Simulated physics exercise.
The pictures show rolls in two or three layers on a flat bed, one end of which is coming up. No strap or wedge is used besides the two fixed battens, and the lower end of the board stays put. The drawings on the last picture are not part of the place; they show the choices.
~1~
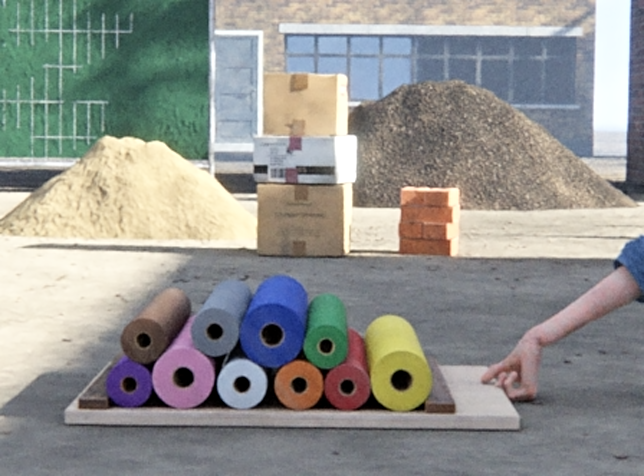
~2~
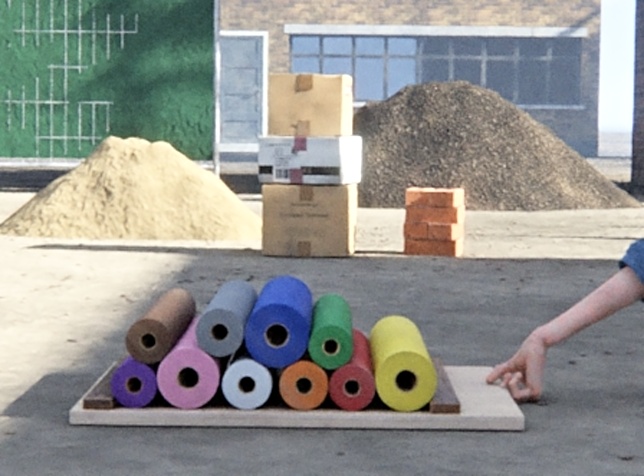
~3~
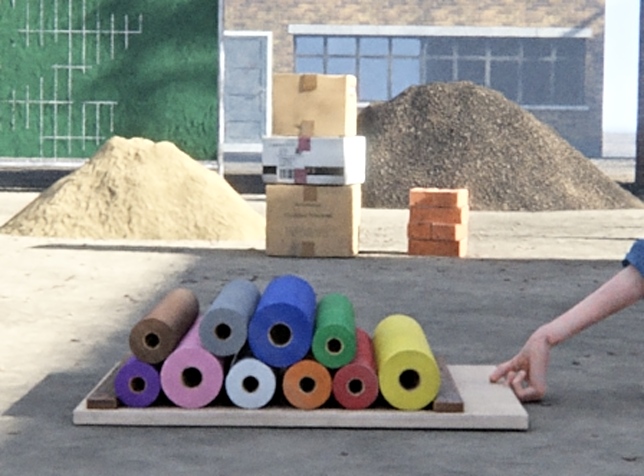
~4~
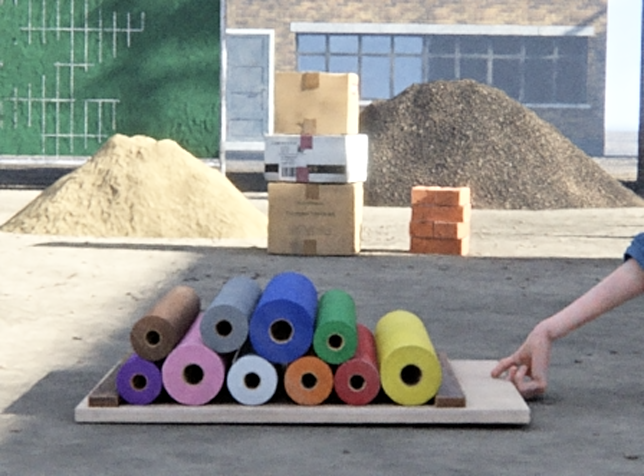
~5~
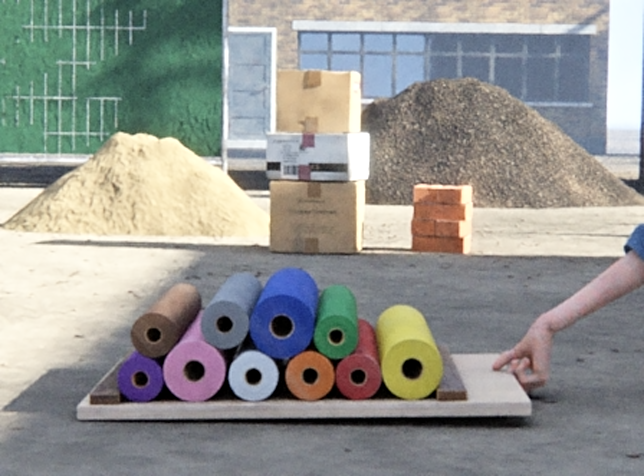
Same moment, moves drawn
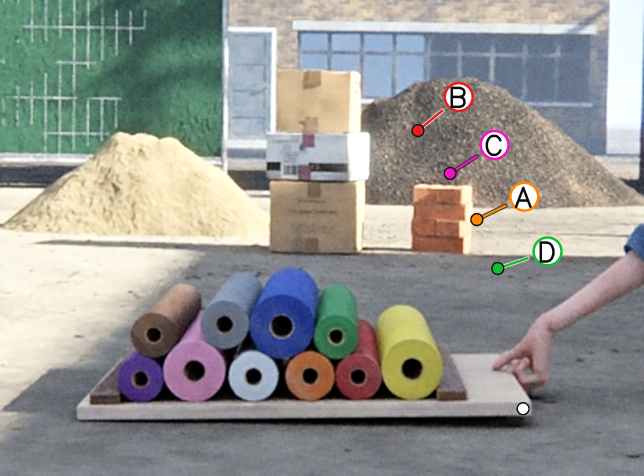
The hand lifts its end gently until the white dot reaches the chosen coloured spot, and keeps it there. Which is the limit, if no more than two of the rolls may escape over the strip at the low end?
Stop at D.
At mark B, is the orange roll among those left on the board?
No.
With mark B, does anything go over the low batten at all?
Yes.
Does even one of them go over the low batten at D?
Yes, at D.
On the copy, A at (477, 220); B at (418, 131); C at (450, 173); D at (498, 269); the white dot at (523, 409).
On D. First, board at 14°.
Then, board at 20°.
Finally, board at 20°, one over the low batten (brown).
By contrast, A three over the low batten (blue, brown, grey); B eight over the low batten; C eight over the low batten.
